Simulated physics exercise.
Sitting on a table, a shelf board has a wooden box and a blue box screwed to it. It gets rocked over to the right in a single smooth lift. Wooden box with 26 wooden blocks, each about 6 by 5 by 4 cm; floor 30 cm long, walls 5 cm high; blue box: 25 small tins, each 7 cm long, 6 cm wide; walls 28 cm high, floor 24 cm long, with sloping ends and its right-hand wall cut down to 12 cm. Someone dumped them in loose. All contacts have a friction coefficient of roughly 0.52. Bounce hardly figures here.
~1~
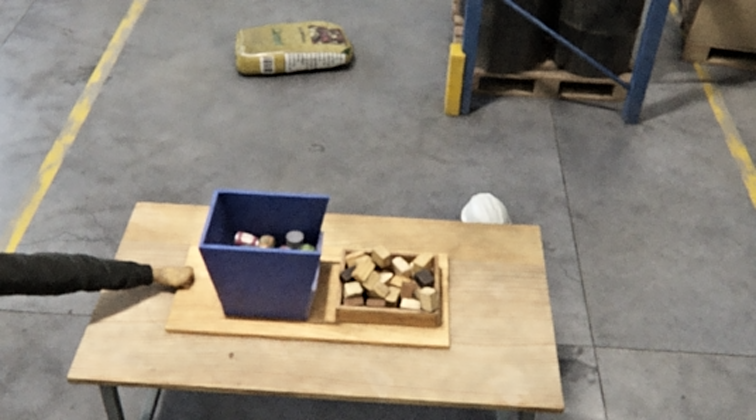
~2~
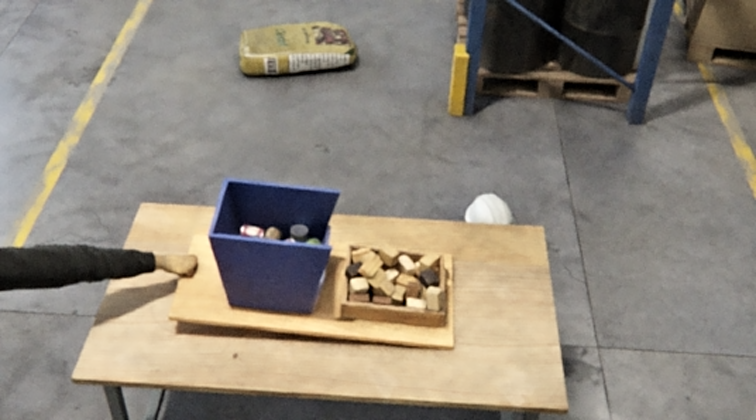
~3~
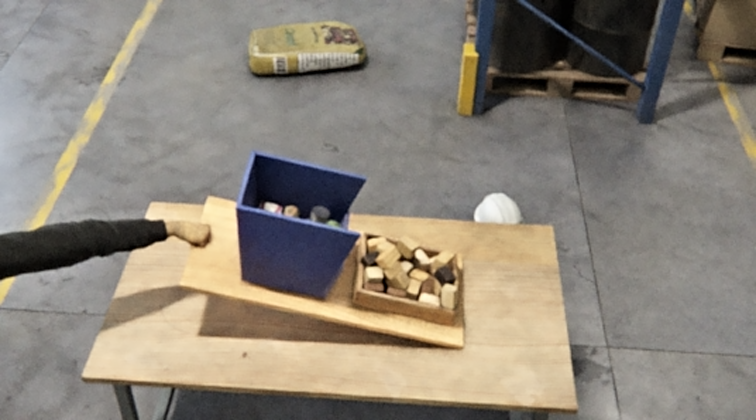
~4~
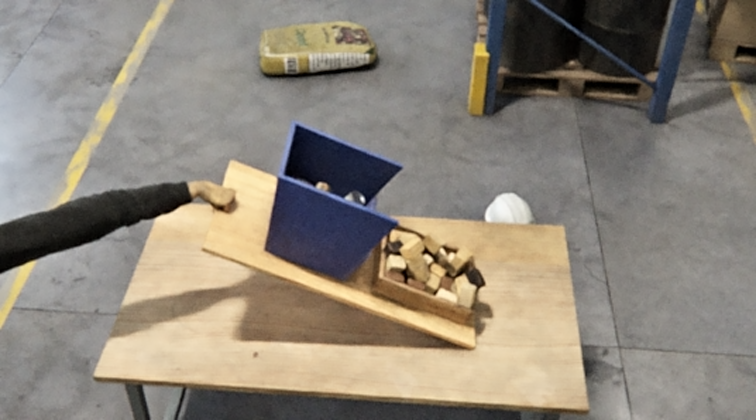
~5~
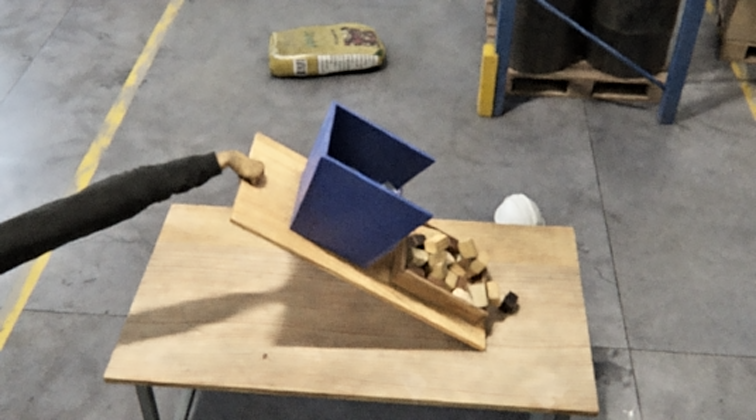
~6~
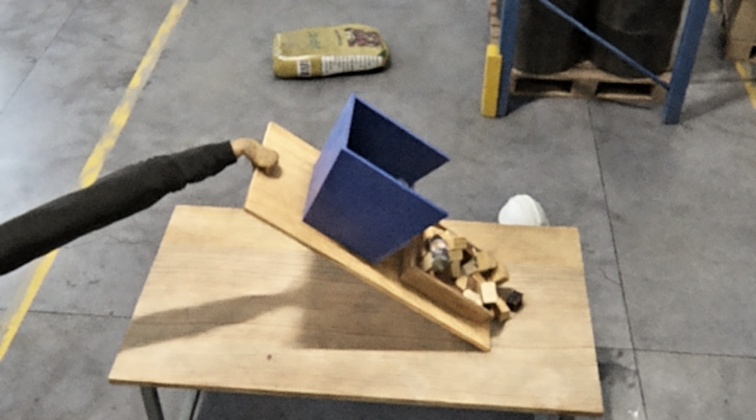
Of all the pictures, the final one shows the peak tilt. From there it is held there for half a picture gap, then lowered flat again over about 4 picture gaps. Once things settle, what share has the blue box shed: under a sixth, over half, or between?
It sheds below one-sixth.
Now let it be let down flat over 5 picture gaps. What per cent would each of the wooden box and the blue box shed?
Well, that would cost the wooden box 20 per cent and the blue box 10 per cent.
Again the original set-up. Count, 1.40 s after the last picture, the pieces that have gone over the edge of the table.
About 2.
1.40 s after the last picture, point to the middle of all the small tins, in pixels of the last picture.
Centre: About (320, 283) px.
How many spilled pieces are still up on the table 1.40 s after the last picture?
Roughly 6.
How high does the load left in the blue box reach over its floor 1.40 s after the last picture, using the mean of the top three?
It reaches close to 14 cm.
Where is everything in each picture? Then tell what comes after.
In the first frame (each is followed by its nearest rim corner in this view; the camera pans a little), blue box, (322, 253); wooden box, (435, 313); 0° from level; none out.
Blue box, (333, 248); wooden box, (441, 313); 4° from level, in the second frame.
Blue box, (361, 234); wooden box, (454, 311); 13° from level, in the third frame.
Blue box, (399, 222); wooden box, (471, 311); 23° from level, in the fourth frame.
Blue box, (434, 216); wooden box, (485, 312); 32° from level; 2 out, the lowest block at (509, 302), in the fifth frame.
Blue box, (449, 215); wooden box, (491, 313); 36° from level; 4 out, the lowest block at (514, 301), in the sixth frame.
Then, 0.22 s after the last picture, tilt 33°; wooden box 22 in, 4 out and blue box 23 in, 2 out.
Then, 0.50 s after the last picture, tilt 14°; wooden box 20 in, 6 out and blue box 23 in, 2 out.
Then, 0.90 s after the last picture, tilt 0°; wooden box 20 in, 6 out and blue box 23 in, 2 out.
Final count (1.40 s after the last picture), wooden box 20 in, 6 out and blue box 23 in, 2 out. Asked share, 2 of 25, 8 per cent.
